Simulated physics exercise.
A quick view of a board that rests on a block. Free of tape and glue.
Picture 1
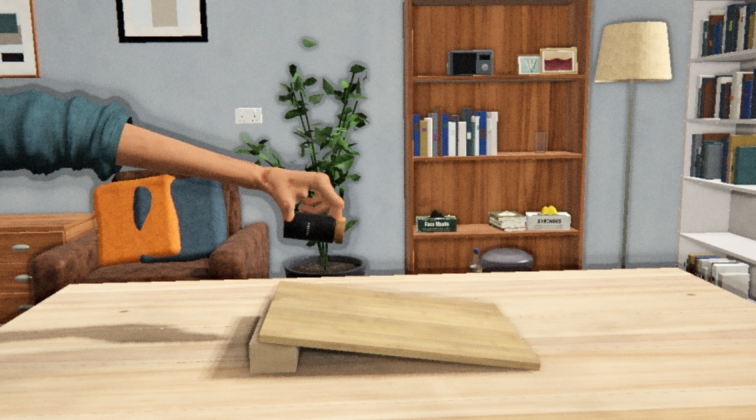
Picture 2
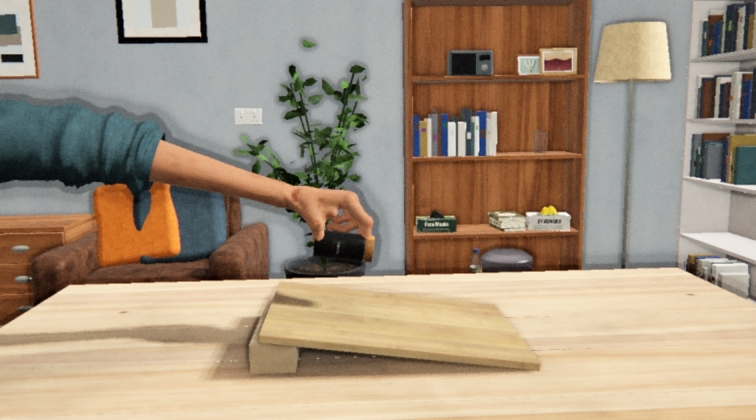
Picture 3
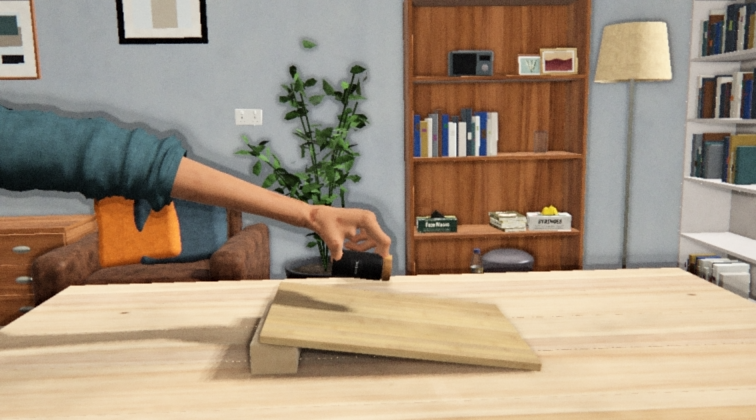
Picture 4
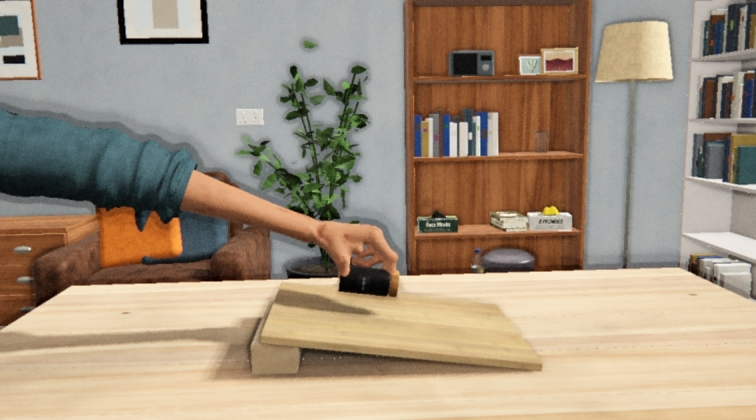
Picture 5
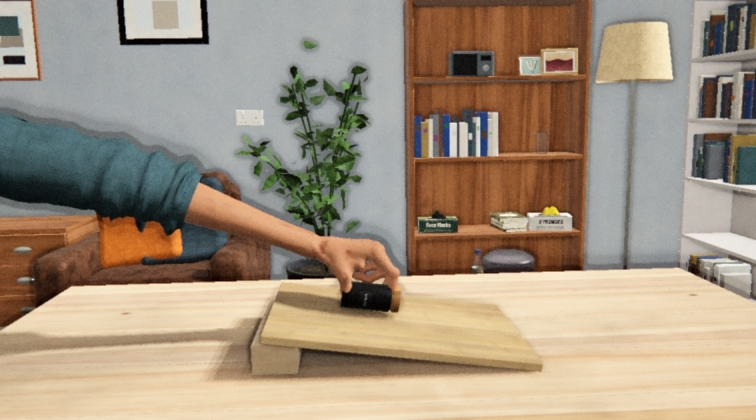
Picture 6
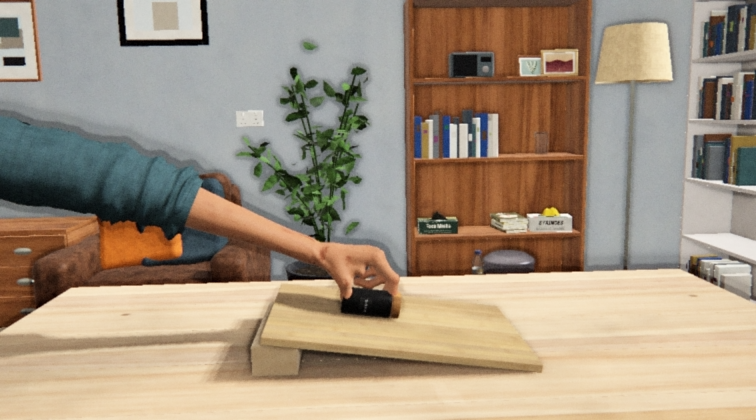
In the video, a hand reaching in from the left carries a small black shaker on its side, moves it rightward and down, and sets it on a sloping wooden board propped on a block, keeping hold of it.
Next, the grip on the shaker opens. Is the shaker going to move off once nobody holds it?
It holds still.
Then, 0.20 s past the last view, nothing moves.
Then, 0.40 s past the last view, black shaker resting near (371, 303).
Finally, it is still in place. Final places as the last picture's camera would see them, black shaker near (371, 303). The black shaker stays where it is put.
